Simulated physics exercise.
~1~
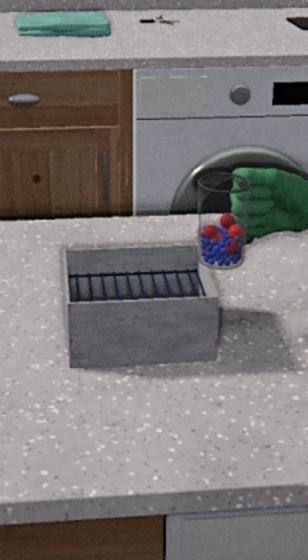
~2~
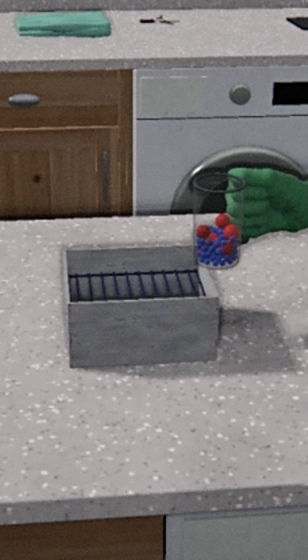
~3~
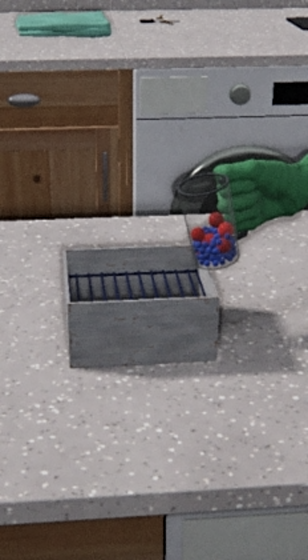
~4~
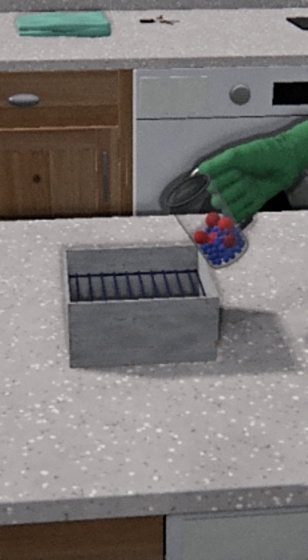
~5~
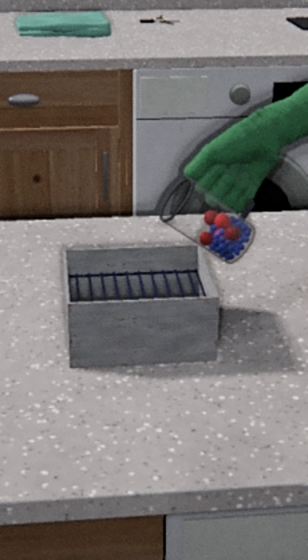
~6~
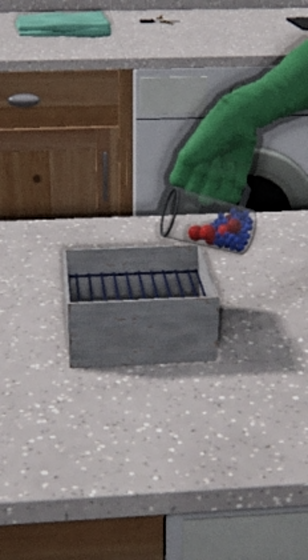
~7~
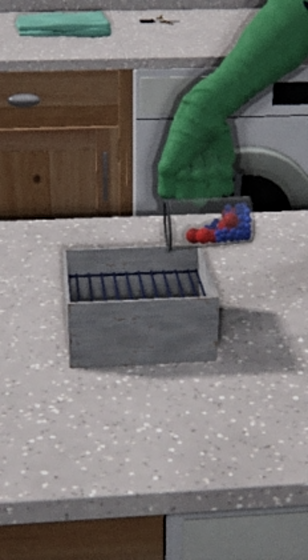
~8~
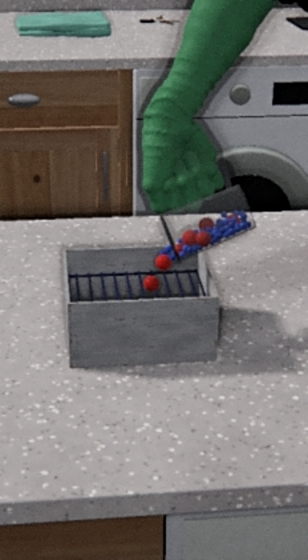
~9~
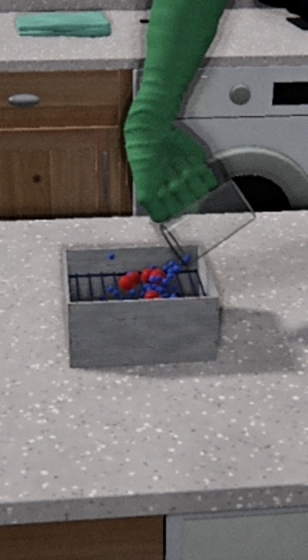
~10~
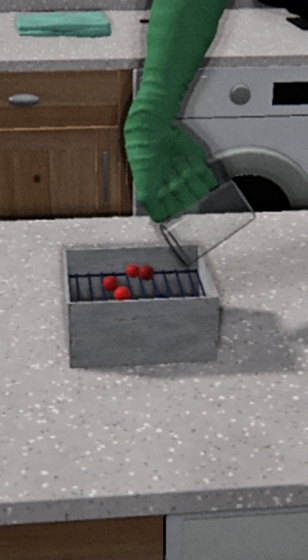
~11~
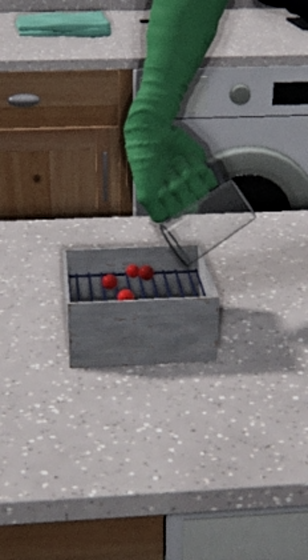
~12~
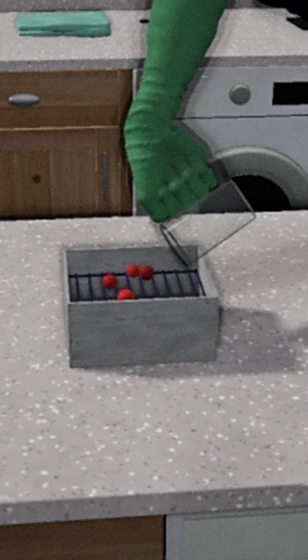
A green-gloved hand tips a clear cup, and red balls stay on the rack while blue bits drop through.
